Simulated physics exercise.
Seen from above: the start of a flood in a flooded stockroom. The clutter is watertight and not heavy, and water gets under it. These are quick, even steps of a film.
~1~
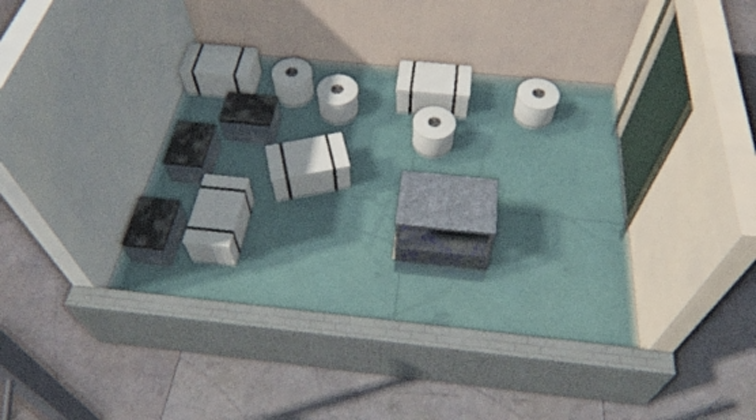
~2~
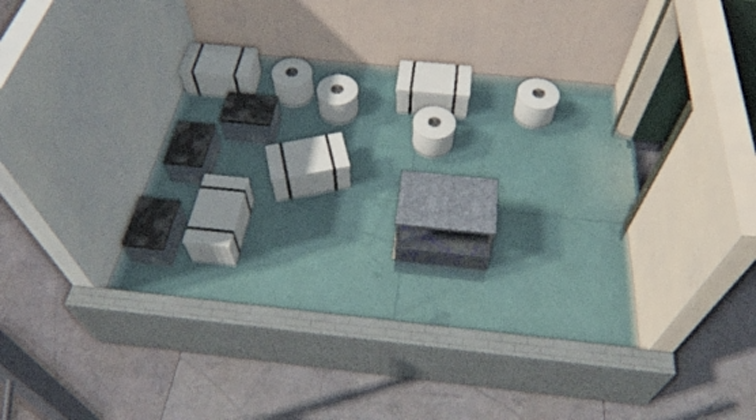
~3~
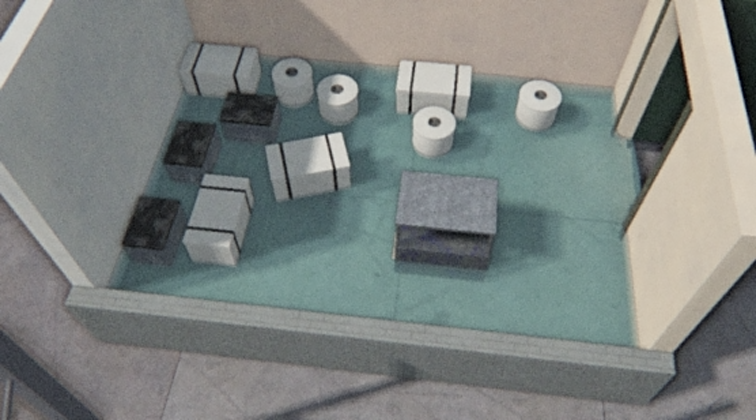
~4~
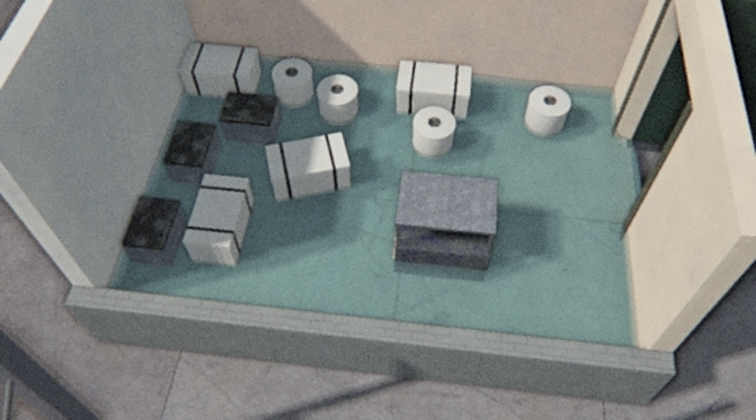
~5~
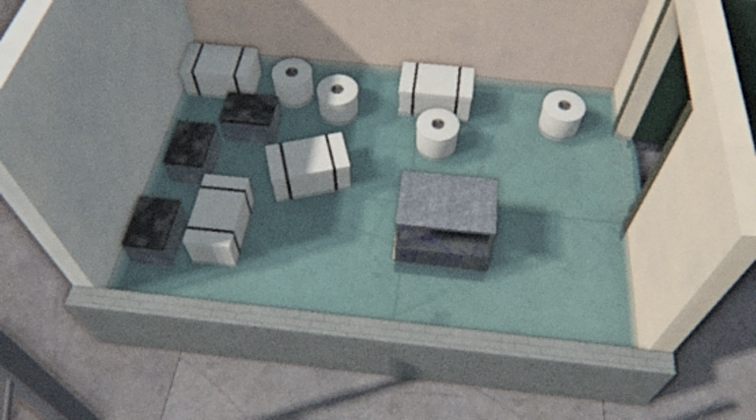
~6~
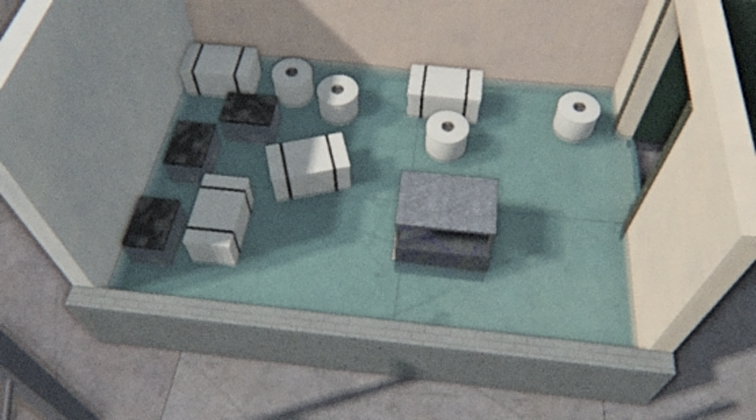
A green door opens, then a white tub drifts right, another tub and box following slightly.
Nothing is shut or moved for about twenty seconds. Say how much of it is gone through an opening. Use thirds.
It is from one to two thirds.
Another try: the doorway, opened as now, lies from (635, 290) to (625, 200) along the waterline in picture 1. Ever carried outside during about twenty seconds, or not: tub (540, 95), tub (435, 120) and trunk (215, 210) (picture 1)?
One after the other: Yes, gone, left behind.
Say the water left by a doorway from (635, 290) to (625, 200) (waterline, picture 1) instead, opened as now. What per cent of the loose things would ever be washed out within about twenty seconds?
Close to 30 %.
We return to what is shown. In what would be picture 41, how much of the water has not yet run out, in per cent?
Near 46 in a hundred.
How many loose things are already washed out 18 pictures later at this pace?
The number is 3.
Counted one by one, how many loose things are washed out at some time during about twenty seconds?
I count 5.
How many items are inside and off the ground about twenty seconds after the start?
That makes 6.
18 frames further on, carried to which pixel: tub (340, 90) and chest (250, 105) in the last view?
Near (474, 99) and (315, 108).
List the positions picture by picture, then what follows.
The first picture shows a tub at (539, 94) floats; a tub at (434, 122) floats; 0 of 11 have shifted.
The second picture shows a tub at (539, 94), afloat; a tub at (434, 122) floats; 0 of 11 have shifted.
The third picture shows a tub at (541, 95) floats; a tub at (434, 122), afloat; 0 of 11 have shifted.
The fourth picture shows a tub at (550, 101) floats, close to its start; a tub at (434, 123), afloat; 1 of 11 have shifted.
The fifth picture shows a tub at (564, 106), afloat, close to its start; a tub at (438, 124) floats, close to its start; 1 of 11 have shifted.
The sixth picture shows a tub at (579, 107), afloat, a stride from its start; a tub at (448, 127), afloat, close to its start; 3 of 11 have shifted.
A moment on, 1 of 11 are out; 10 afloat.
Next, 3 of 11 are out; 8 afloat.
Later, 5 of 11 are out; 6 afloat.
In the end, 5 of 11 are out; 6 afloat.
